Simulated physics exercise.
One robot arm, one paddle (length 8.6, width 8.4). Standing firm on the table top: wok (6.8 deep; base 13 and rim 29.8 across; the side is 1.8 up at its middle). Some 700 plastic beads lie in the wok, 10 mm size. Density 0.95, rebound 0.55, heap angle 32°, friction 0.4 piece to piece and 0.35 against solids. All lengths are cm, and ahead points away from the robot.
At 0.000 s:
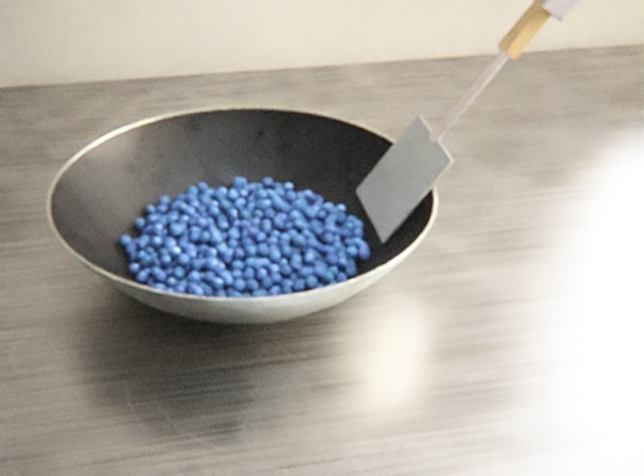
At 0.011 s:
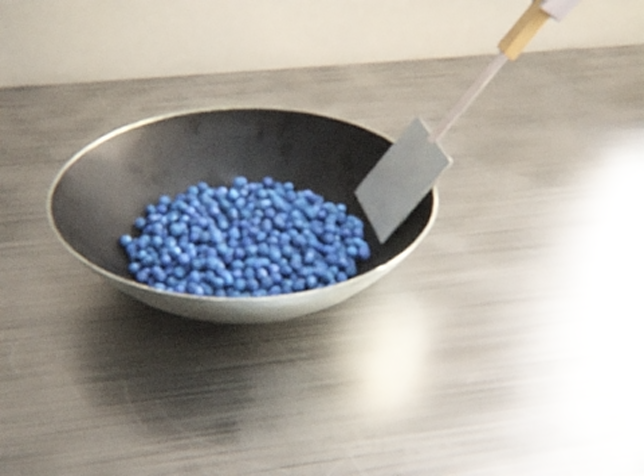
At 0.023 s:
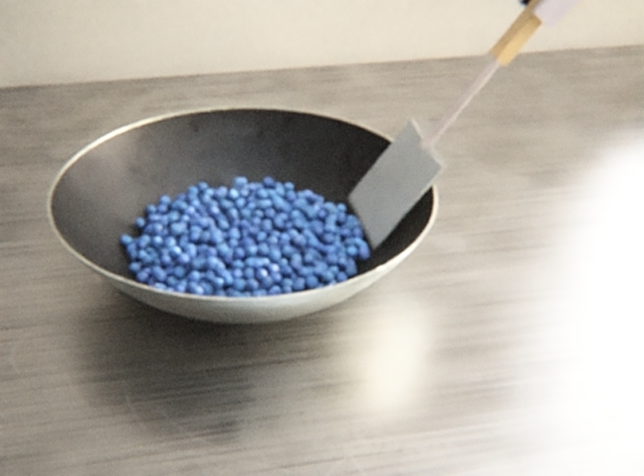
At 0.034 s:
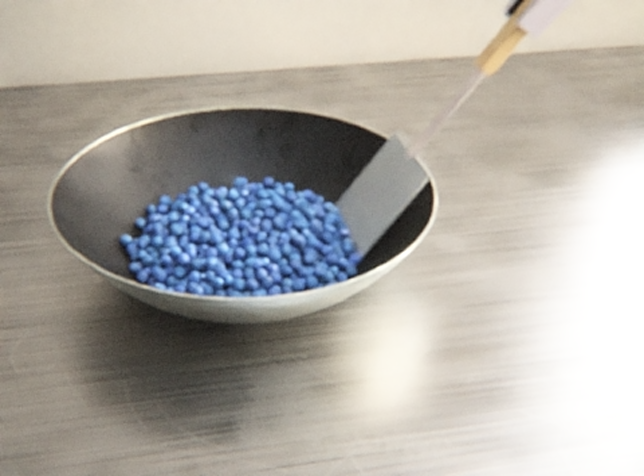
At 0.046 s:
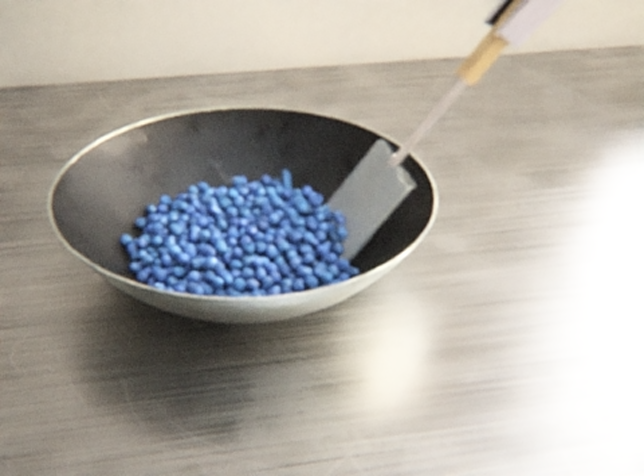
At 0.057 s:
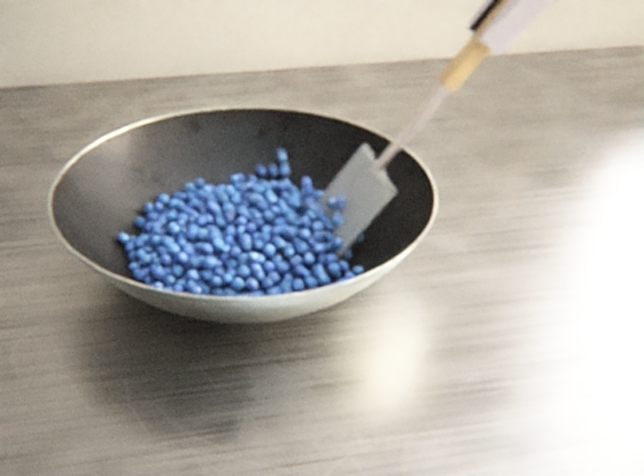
To begin with, a grey paddle rests at the right side of a dark wok filled with small blue beads on a table. The robot arm then moves the paddle down and left into the beads, pushing them slightly, and a few rise in a small clump at the back of the heap.
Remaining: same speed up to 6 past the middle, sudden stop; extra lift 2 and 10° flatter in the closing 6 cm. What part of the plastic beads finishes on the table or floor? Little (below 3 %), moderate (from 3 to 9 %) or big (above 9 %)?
A moderate share, from 3 to 9 %, ends on the table or floor.
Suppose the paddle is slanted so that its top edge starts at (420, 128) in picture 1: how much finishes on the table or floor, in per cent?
About 5 per cent.
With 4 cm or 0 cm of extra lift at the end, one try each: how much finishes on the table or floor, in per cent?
Some 15 and 0 per cent.
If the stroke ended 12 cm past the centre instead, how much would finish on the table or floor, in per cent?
In that case some 40 per cent.
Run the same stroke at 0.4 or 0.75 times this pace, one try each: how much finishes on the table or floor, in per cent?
Some 0 and 0 per cent.
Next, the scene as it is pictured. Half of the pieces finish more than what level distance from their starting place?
About 4 cm.
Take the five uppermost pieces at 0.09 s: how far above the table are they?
Some 7 cm.
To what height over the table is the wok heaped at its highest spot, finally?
Roughly 6.5 cm.
After 0.09 s, sloping 53°, highest piece 9 above the table; 699 in the wok.
After 0.11 s, sloping 50°, highest piece 12 above the table; 698 in the wok, 1 on the blade or in flight.
After 0.33 s, sloping 43°, highest piece 10 above the table; 662 in the wok, 10 on the table or floor, 27 on the blade or in flight.
After 1.38 s, sloping 43°, highest piece 6 above the table; 662 in the wok, 37 on the table or floor.
At rest, 662 in the wok, 37 on the table or floor. That is 5 % on the table or floor.
